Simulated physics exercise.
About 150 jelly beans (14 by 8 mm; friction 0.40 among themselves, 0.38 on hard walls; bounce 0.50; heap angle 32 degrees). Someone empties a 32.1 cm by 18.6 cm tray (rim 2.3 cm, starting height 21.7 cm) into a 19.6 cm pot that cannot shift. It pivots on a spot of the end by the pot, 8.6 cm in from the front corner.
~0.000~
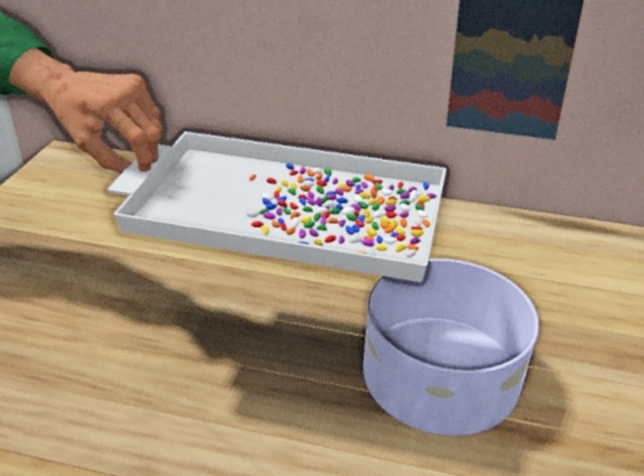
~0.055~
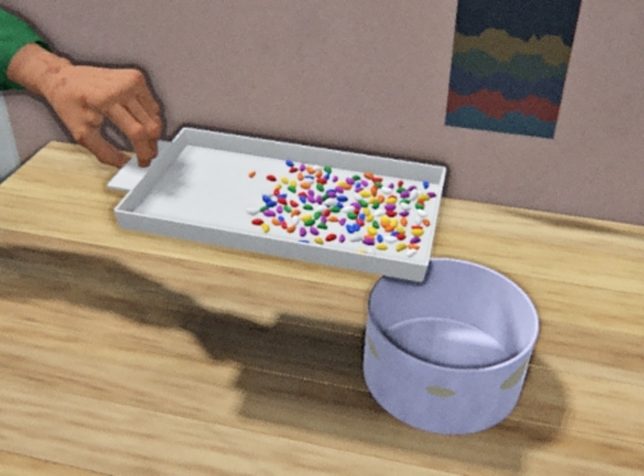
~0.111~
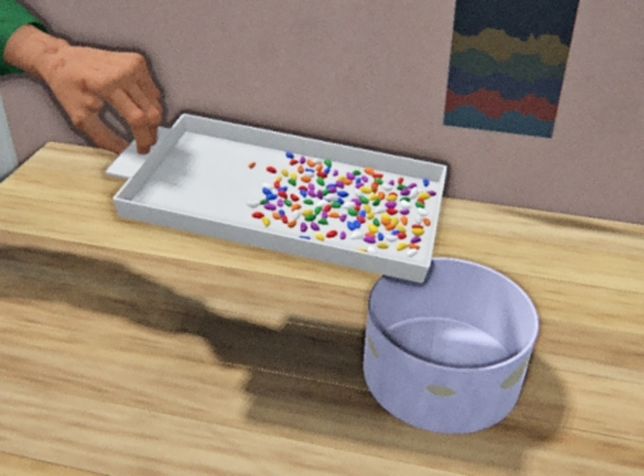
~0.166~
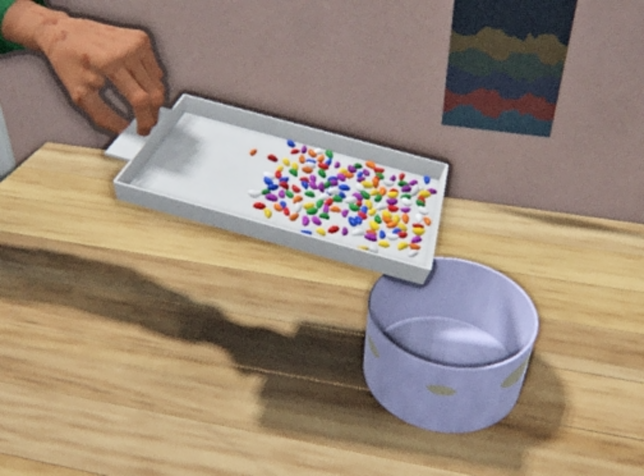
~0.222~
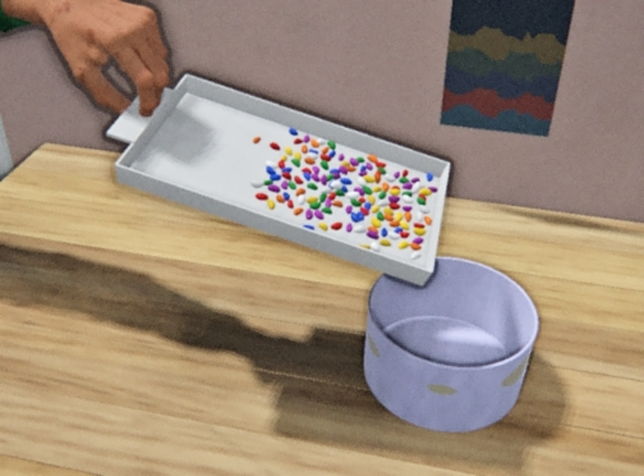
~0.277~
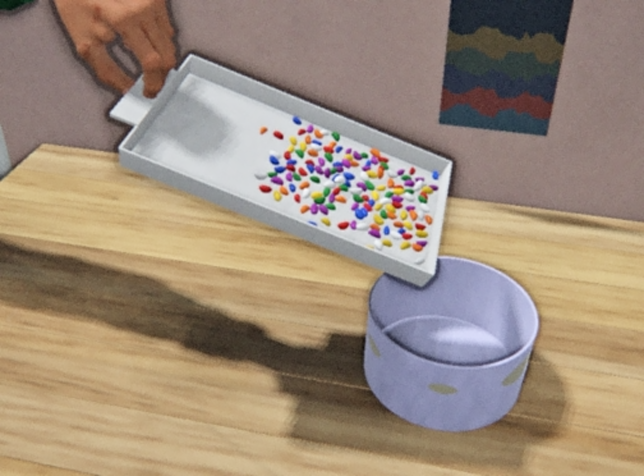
The clip opens on a hand holding the left end of a white tray of colorful jelly beans, its right end beside a lavender pot on a wooden surface. The hand lifts the left end, steadily steepening the tray, while the beans shift slightly toward the lower right end.
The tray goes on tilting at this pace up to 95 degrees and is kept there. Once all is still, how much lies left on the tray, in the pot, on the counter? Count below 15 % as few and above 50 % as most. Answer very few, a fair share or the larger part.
Tray: Very few, pot: The larger part, counter: A fair share.
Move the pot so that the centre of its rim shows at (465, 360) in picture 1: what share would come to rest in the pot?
Some 95 per cent.
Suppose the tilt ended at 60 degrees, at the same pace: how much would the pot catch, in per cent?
Then about 5 per cent.
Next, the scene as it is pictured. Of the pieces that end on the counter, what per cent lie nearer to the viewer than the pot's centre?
Some 100 per cent.
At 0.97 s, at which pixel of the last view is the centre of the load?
Around (431, 239).
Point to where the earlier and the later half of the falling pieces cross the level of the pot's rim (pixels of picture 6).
At about (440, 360), then at (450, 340).
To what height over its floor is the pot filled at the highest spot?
About 1.5 cm.
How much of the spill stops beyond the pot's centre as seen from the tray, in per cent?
About 50 per cent.
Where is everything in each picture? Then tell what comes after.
The first picture shows tray tilt 0 degrees, front corners at (118, 213) and (424, 263); middle of the pieces at (339, 207); pot at (452, 310).
The second picture shows tray tilt 1 degrees, front corners at (118, 209) and (425, 263); middle of the pieces at (339, 205).
The third picture shows tray tilt 4 degrees, front corners at (117, 198) and (426, 264), lowest corner right front; middle of the pieces at (340, 201).
The fourth picture shows tray tilt 9 degrees, front corners at (118, 181) and (428, 267), lowest corner right front; middle of the pieces at (341, 195).
The fifth picture shows tray tilt 14 degrees, front corners at (120, 164) and (430, 269), lowest corner right front; middle of the pieces at (343, 189).
The sixth picture shows tray tilt 19 degrees, front corners at (123, 147) and (431, 271), lowest corner right front; middle of the pieces at (357, 192); pot at (452, 307). The tray's pace is about 90 degrees a second.
After 0.69 s, tilt 55 degrees; the tray holds 100 %, the pot 0 %.
Then, at 0.97 s, tilt 80 degrees; the tray holds 90 %, the pot 0 %.
After 1.35 s, tilt 95 degrees; the tray holds 20 %, the pot 40 %.
By 2.6 s all is still; tray 10 %, pot 65 %, counter 30 %.
